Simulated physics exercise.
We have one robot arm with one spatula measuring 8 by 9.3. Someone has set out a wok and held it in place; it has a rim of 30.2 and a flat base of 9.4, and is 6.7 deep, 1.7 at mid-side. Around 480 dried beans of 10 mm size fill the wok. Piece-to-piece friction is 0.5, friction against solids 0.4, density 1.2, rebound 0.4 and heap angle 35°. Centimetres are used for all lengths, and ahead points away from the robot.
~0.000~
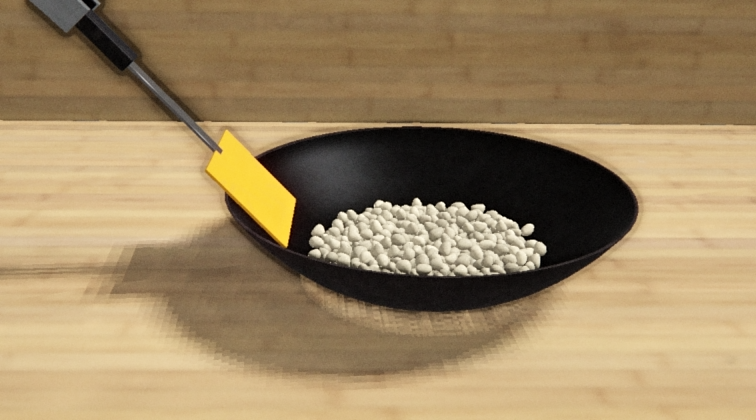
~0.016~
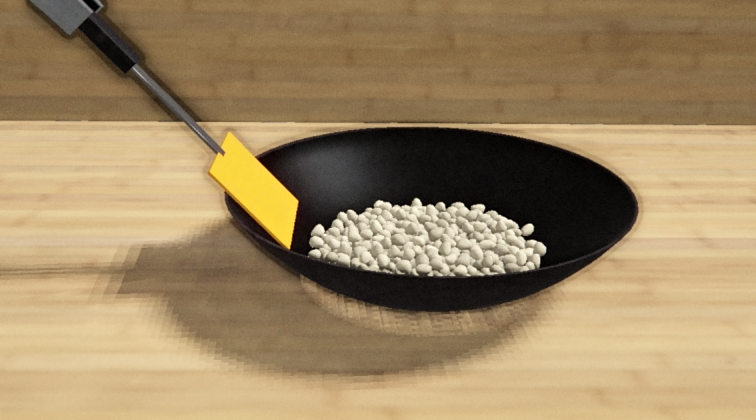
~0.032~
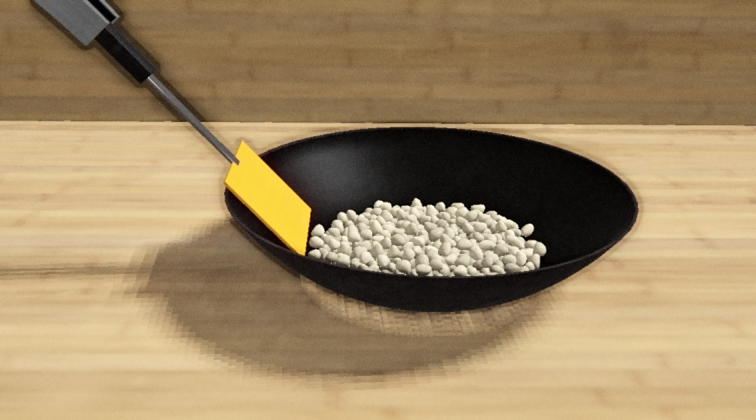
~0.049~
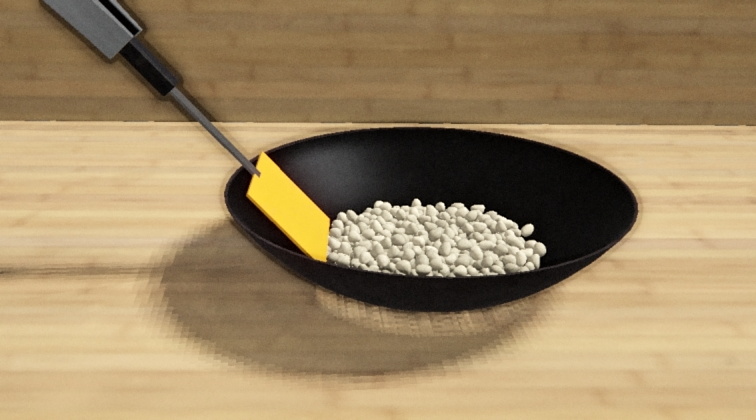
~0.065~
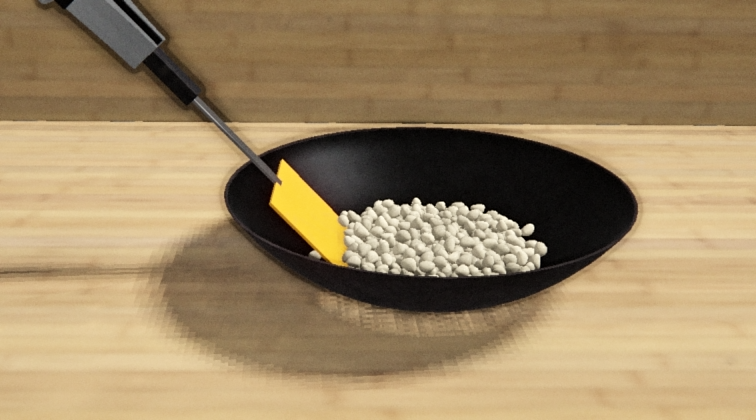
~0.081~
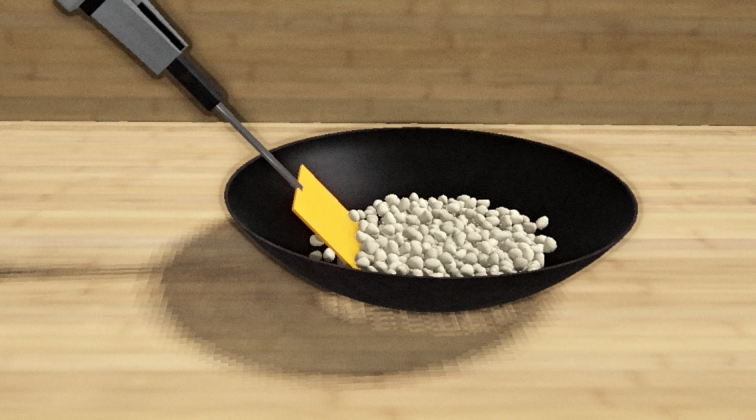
A yellow spatula on a grey and black robot arm starts at the left inside edge of a black wok, slides right and slightly down, and pushes into the pile of off-white beans, nudging some of them. The wok rests on a pale wooden surface before a browner wooden backdrop, its shadow falling left. The view is from slightly above, and the camera stays still.
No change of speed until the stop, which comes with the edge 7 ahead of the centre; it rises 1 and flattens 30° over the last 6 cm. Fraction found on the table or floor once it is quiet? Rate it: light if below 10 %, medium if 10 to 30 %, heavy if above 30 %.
Rating: Light.
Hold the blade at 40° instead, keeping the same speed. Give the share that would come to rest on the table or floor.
Estimate for that slope: Some 5 per cent.
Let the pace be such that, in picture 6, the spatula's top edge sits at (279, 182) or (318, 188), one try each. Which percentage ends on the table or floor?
About 5 and 15 percent.
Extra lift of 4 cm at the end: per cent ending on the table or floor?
Some 5 in a hundred.
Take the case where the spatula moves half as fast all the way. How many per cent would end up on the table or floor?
Around 5 per cent would finish on the table or floor.
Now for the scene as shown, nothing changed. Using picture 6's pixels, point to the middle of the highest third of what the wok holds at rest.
Approximately at pixel (569, 214).
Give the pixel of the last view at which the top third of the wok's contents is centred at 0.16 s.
Near (535, 222).
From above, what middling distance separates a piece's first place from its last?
Some 8 centimetres.
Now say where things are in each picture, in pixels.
The first picture shows the spatula top edge at (216, 149), sloping 48°; upper third of the load around (429, 242), from x 315 to 540, top at y 205; 479 in the wok.
The second picture shows the spatula top edge at (219, 151), sloping 48°; upper third of the load around (429, 242), from x 315 to 540, top at y 205.
The third picture shows the spatula top edge at (233, 160), sloping 48°; upper third of the load around (429, 242), from x 315 to 540, top at y 205.
The fourth picture shows the spatula top edge at (255, 172), sloping 48°; upper third of the load around (427, 242), from x 315 to 540, top at y 205.
The fifth picture shows the spatula top edge at (276, 180), sloping 48°; upper third of the load around (426, 241), from x 315 to 540, top at y 205.
The sixth picture shows the spatula top edge at (297, 186), sloping 48°; upper third of the load around (442, 237), from x 315 to 550, top at y 200; 479 in the wok.
After 0.12 s, sloping 48°, highest piece 6 above the table; 479 in the wok.
After 0.16 s, sloping 37°, highest piece 8 above the table; 479 in the wok.
After 0.38 s, sloping 18°, highest piece 7 above the table; 452 in the wok, 25 on the table or floor, 2 on the blade or in flight.
After 1.43 s, sloping 18°, highest piece 7 above the table; 452 in the wok, 27 on the table or floor.
In the end, 452 in the wok, 27 on the table or floor. That is 6 % on the table or floor.
